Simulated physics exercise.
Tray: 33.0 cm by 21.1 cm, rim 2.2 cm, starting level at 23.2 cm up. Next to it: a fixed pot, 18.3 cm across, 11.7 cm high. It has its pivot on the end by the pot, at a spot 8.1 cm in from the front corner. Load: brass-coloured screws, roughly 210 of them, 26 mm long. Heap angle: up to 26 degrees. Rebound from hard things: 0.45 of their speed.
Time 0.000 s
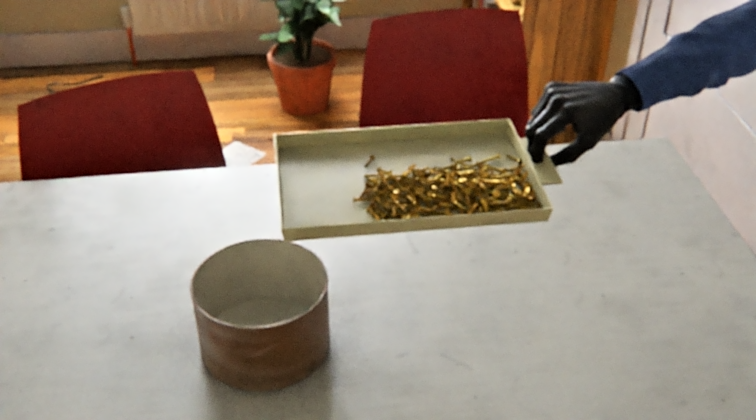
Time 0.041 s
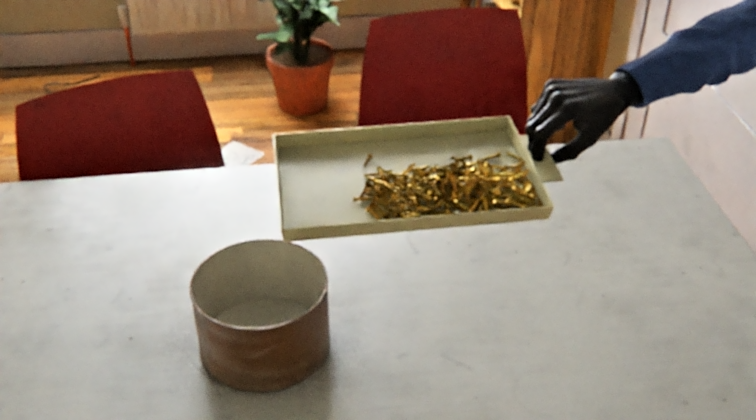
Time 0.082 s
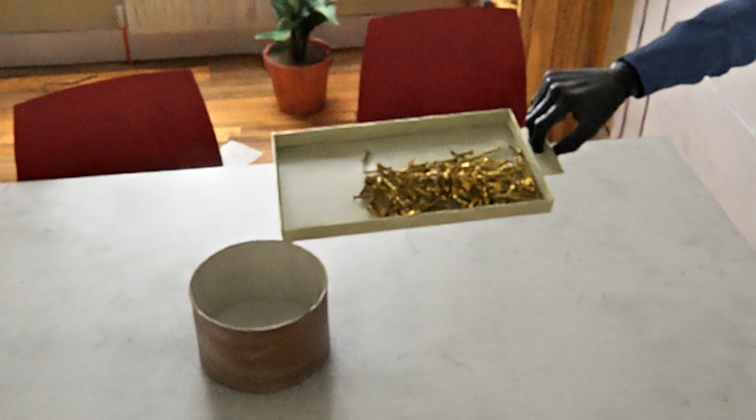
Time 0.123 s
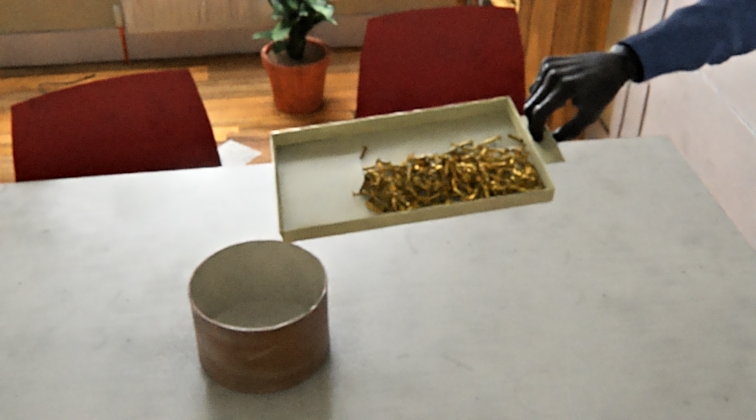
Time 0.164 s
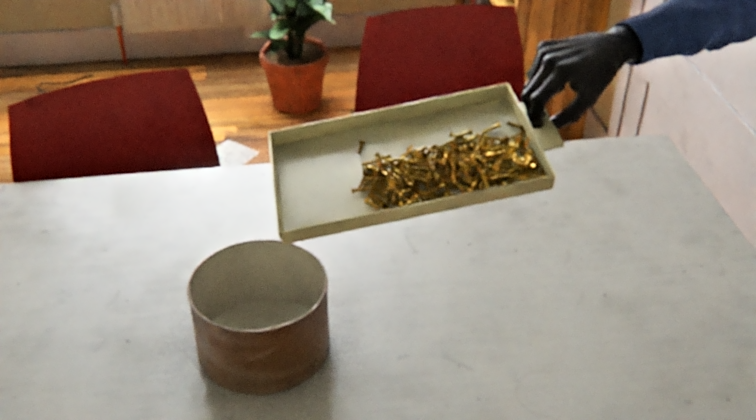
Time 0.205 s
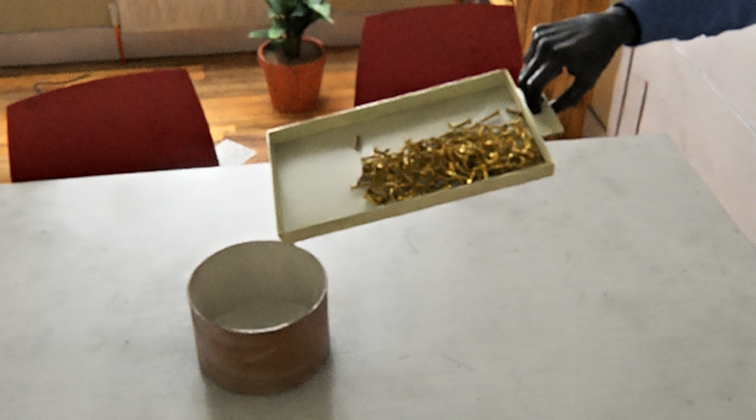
A shallow cream tray holding a heap of brass-coloured screws starts out level above a pale table, gripped at its right end by a black-gloved hand. The hand raises that end, slowly and then faster, so the tray slants down toward the round brown pot at left, the screws still heaped right of centre.
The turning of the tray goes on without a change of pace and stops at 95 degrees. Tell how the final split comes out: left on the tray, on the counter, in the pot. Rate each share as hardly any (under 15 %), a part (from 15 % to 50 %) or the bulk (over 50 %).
Left on the tray: Hardly any; counter: A part; pot: The bulk.
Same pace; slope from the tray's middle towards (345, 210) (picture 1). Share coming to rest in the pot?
The share would be about 75 percent.
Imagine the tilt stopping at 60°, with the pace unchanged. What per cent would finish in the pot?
Around 60 per cent, then.
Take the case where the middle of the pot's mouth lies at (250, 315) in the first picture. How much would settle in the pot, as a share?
Something like 80 per cent would settle in it.
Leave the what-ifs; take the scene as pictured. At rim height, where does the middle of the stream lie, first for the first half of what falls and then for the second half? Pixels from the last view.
At roughly (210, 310) first, later on at (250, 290).
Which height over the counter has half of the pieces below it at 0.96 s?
Median height: Approx. 12 cm.
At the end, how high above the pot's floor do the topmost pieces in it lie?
It reaches roughly 2.5 cm.
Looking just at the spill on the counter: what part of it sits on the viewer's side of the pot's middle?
Share: Some 90 %.
Then, at 0.66 s, tilt 52 degrees; the tray holds 100 %, the pot 0 %.
After 0.96 s, tilt 78 degrees; the tray holds 30 %, the pot 35 %.
After 1.37 s, tilt 95 degrees; the tray holds 5 %, the pot 65 %.
By 2.3 s all is still; tray 0 %, counter 25 %, pot 75 %.
